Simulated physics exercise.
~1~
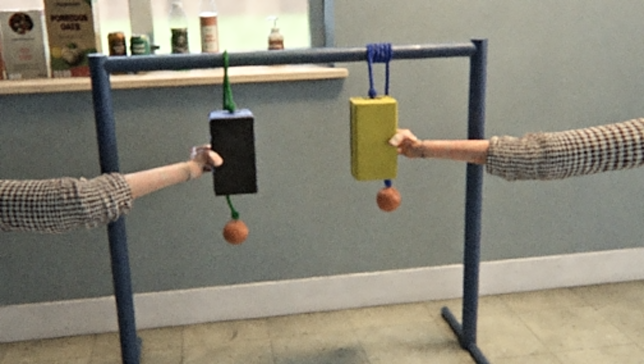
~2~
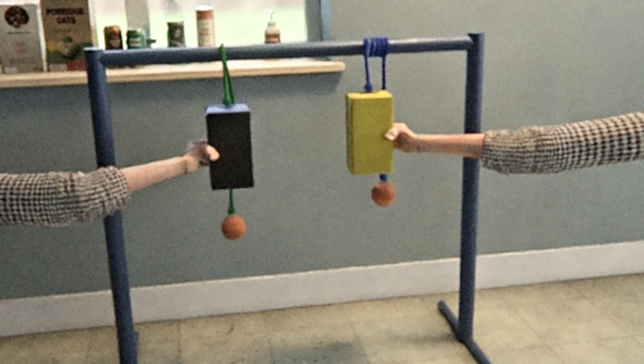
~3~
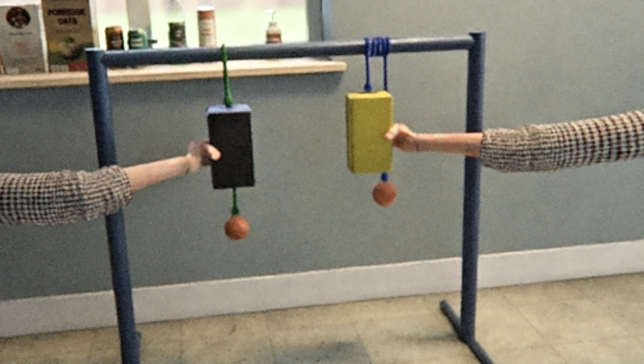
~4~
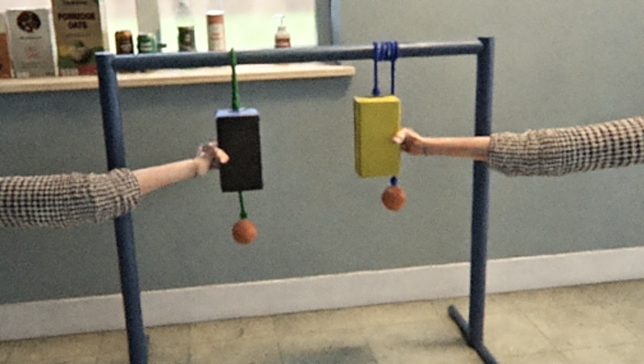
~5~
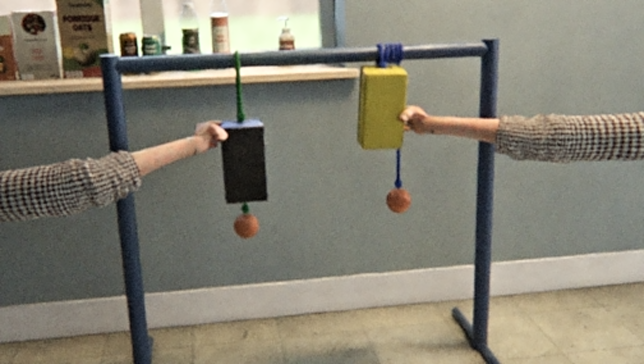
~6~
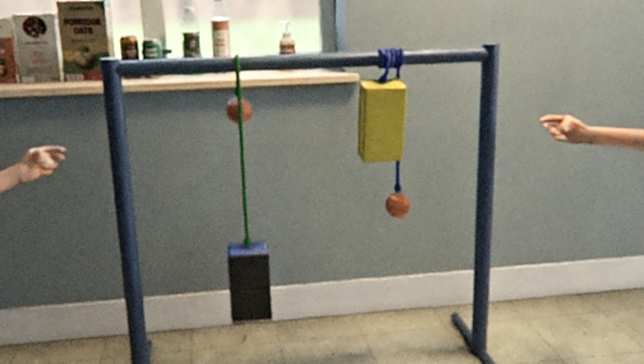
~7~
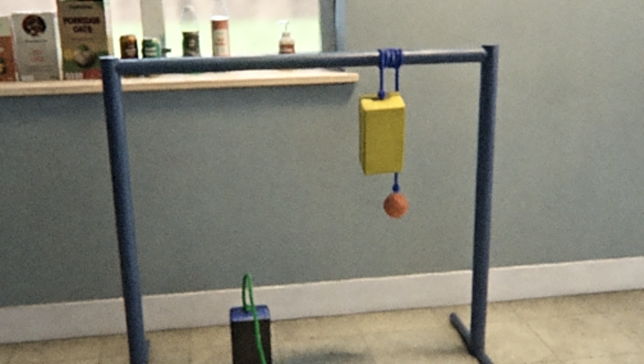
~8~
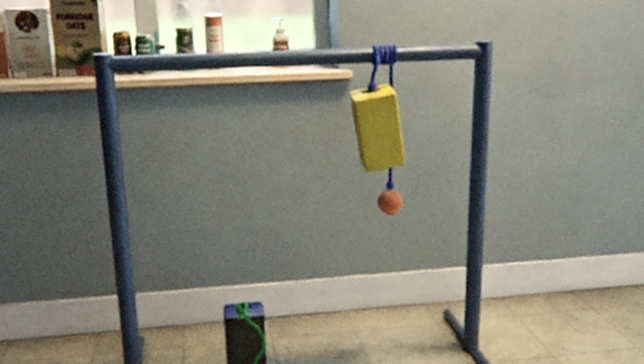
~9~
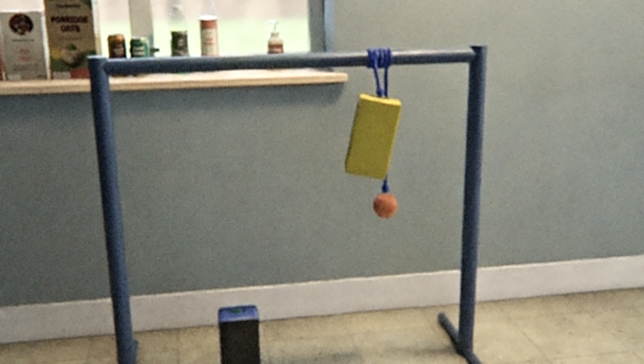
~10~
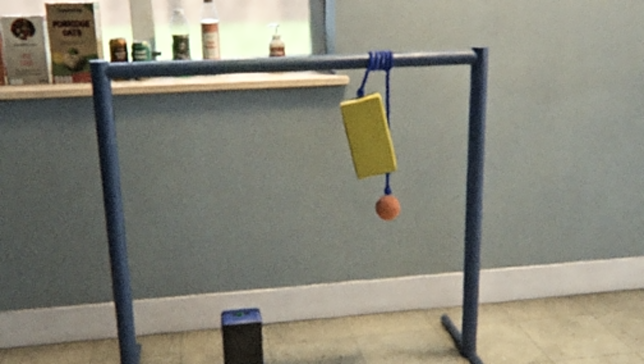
In a room with a grey-green wall and a shelf of jars and packets, a blue metal frame stands on a tiled floor. Two hands in checked sleeves steady a black case on a green rope at left and a yellow case on a blue rope at right, each with an orange ball below. The hands let go and draw back. The black case drops as its ball shoots up toward the rail, and the green rope slips off after it. The black case ends upright on the floor, while the yellow one still hangs, tilting and swaying slightly.
